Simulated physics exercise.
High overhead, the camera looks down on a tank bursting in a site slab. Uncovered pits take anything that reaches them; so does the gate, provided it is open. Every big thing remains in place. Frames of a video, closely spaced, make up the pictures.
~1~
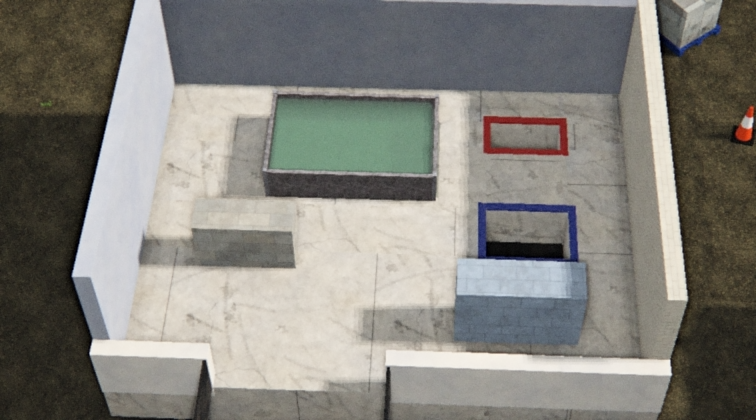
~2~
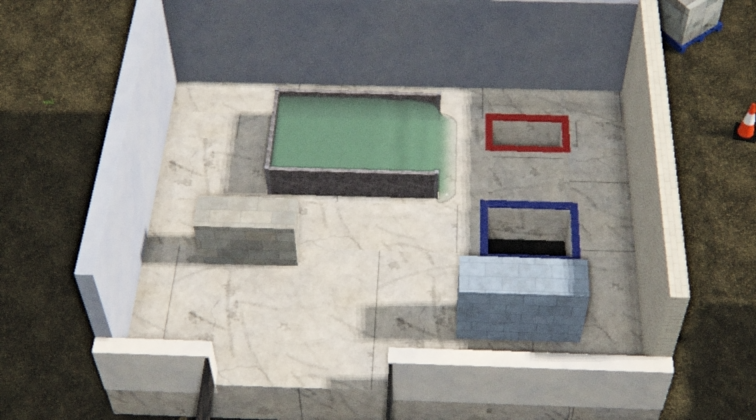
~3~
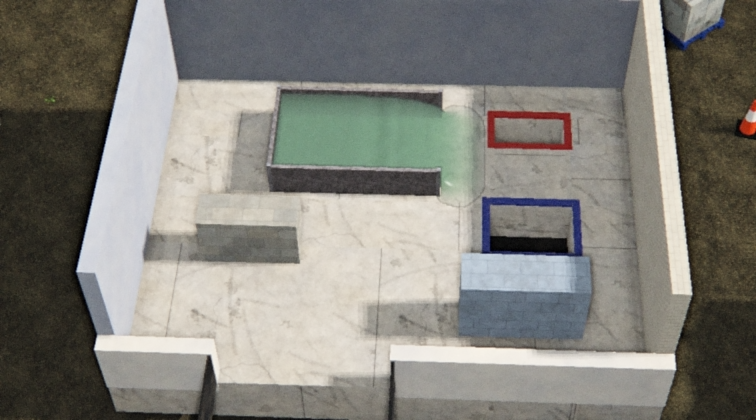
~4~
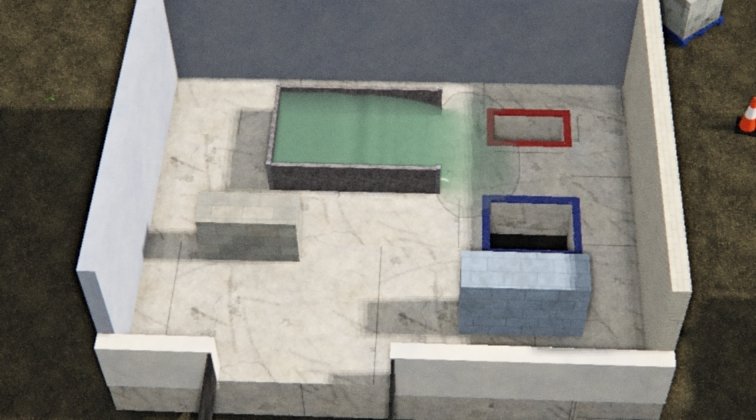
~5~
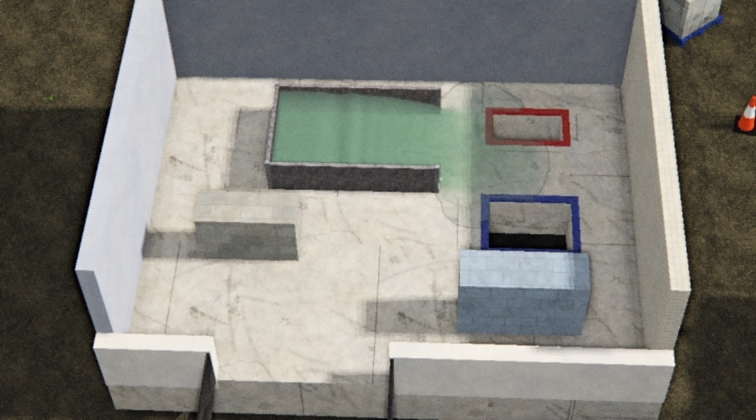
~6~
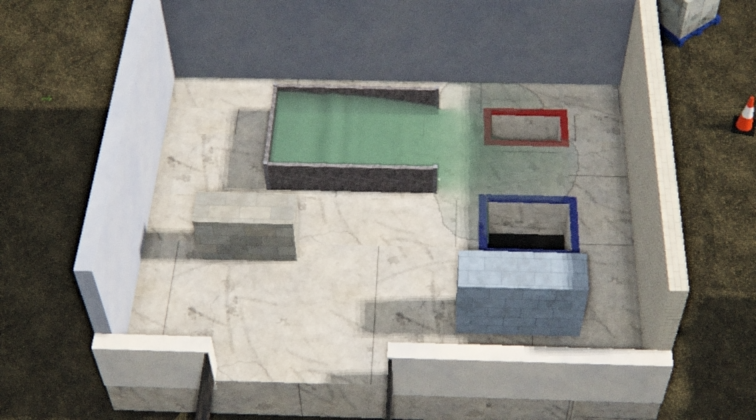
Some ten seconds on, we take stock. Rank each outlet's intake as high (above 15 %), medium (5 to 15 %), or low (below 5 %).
Intake: The gate is low; the blue pit is high; the red pit is high.
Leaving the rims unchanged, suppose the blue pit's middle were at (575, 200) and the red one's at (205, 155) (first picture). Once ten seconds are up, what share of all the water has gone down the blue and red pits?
Estimated shares - blue: 55 %; red: 2 %.
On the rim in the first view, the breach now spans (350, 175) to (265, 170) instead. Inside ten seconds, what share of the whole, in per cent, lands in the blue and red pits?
Lab note - share by pit: Blue 4 %, red 4 %.
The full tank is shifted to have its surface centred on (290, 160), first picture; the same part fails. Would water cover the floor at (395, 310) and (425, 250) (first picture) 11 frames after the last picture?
Result, in sequence: Unreached; waterlogged.
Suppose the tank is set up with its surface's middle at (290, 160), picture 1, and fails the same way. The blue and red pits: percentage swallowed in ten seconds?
Approximate tally in per cent: Blue pit 35, red pit 30.
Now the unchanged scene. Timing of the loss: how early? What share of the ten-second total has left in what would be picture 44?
It would be around 80 %.
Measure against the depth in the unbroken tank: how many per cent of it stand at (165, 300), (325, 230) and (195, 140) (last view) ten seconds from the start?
Going in order, that's 0, 2 and 0 %.
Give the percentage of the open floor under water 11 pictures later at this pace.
I'd say 20 per cent.
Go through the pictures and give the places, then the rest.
Still water in the water tank at (353, 136), in the first picture.
Water pours out at (436, 149) and has run to (446, 119), in the second picture.
The front is at (471, 114), out from the gap at (437, 149), in the third picture.
The front is at (501, 200), out from the gap at (437, 147), in the fourth picture.
Water pours out at (436, 146) and has run to (542, 173), in the fifth picture.
Water pours out at (434, 147) and has run to (572, 171), in the sixth picture.
A moment on, water covers 15 % of the floor; the gate 0 %, the blue pit 3 %, the red pit 7 %.
Next, water covers 20 % of the floor; the gate 0 %, the blue pit 7 %, the red pit 15 %.
Then, water covers 30 % of the floor; the gate 0 %, the blue pit 12 %, the red pit 24 %.
Later, water covers 40 % of the floor; the gate 0 %, the blue pit 18 %, the red pit 38 %.
In the end, water covers 55 % of the floor; the gate 1 %, the blue pit 21 %, the red pit 46 %.
